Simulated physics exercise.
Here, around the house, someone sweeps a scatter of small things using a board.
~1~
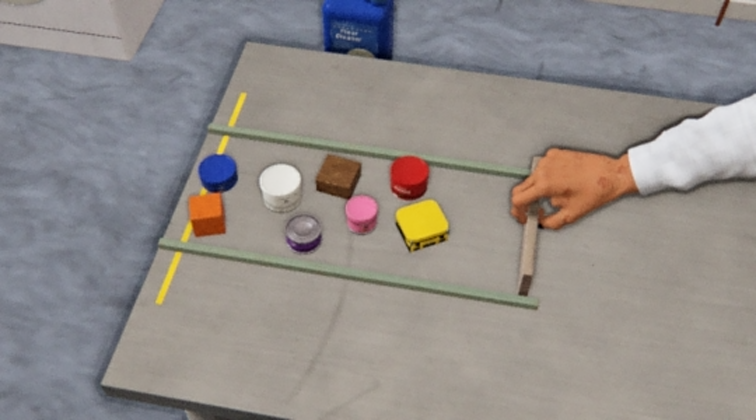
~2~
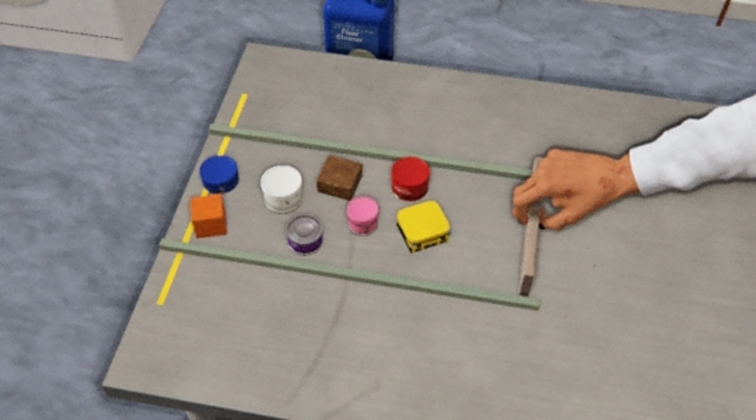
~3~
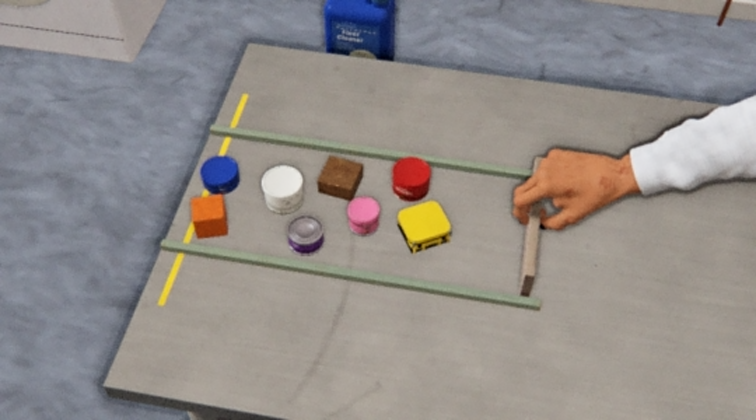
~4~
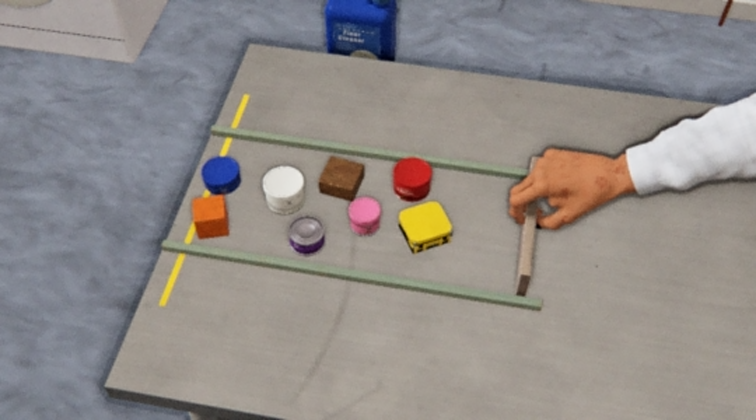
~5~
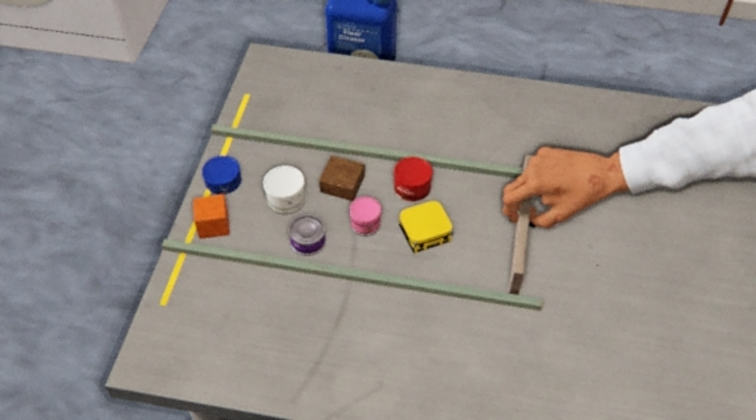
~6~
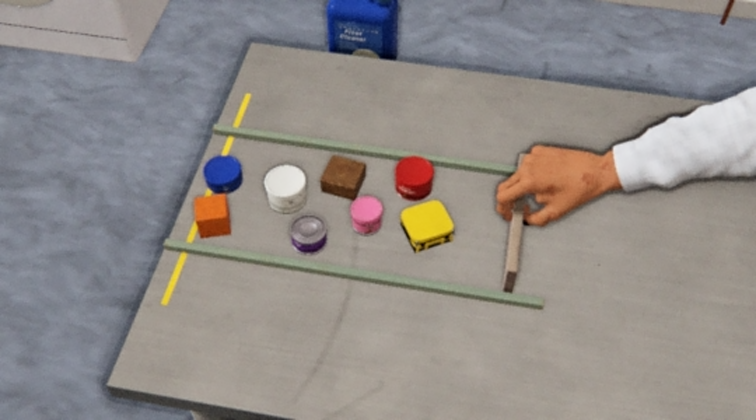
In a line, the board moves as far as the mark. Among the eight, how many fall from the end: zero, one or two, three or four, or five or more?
Falling from the end: Five or more.
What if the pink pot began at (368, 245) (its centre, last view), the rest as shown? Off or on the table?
Result: Pink pot saved.
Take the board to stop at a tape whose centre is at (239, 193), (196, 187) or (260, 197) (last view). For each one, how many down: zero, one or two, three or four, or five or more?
So, one after another, I'd give three to four; five or more; 1 or 2.
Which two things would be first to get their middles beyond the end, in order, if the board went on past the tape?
Earliest first: The blue tub, then the white pot.
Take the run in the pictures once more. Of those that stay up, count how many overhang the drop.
As for overhanging, the count is 3.
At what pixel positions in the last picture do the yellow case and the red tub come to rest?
The yellow case finishes at (190, 181); the red tub finishes at (207, 142).
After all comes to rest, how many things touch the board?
At rest, 3 are in contact.
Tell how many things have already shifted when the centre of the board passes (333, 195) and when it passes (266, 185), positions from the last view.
The counts are 7 and 8.
Early on, none off yet; blue tub at rest near (223, 175); orange block at rest near (213, 216); white pot at rest near (286, 190).
A while later, none off yet; blue tub travelled about its own width near (195, 162); orange block at rest near (212, 216); white pot travelled well along near (220, 177).
Finally, the number that fall off is five or more; lost, pink pot, brown block, white pot, orange block and blue tub.
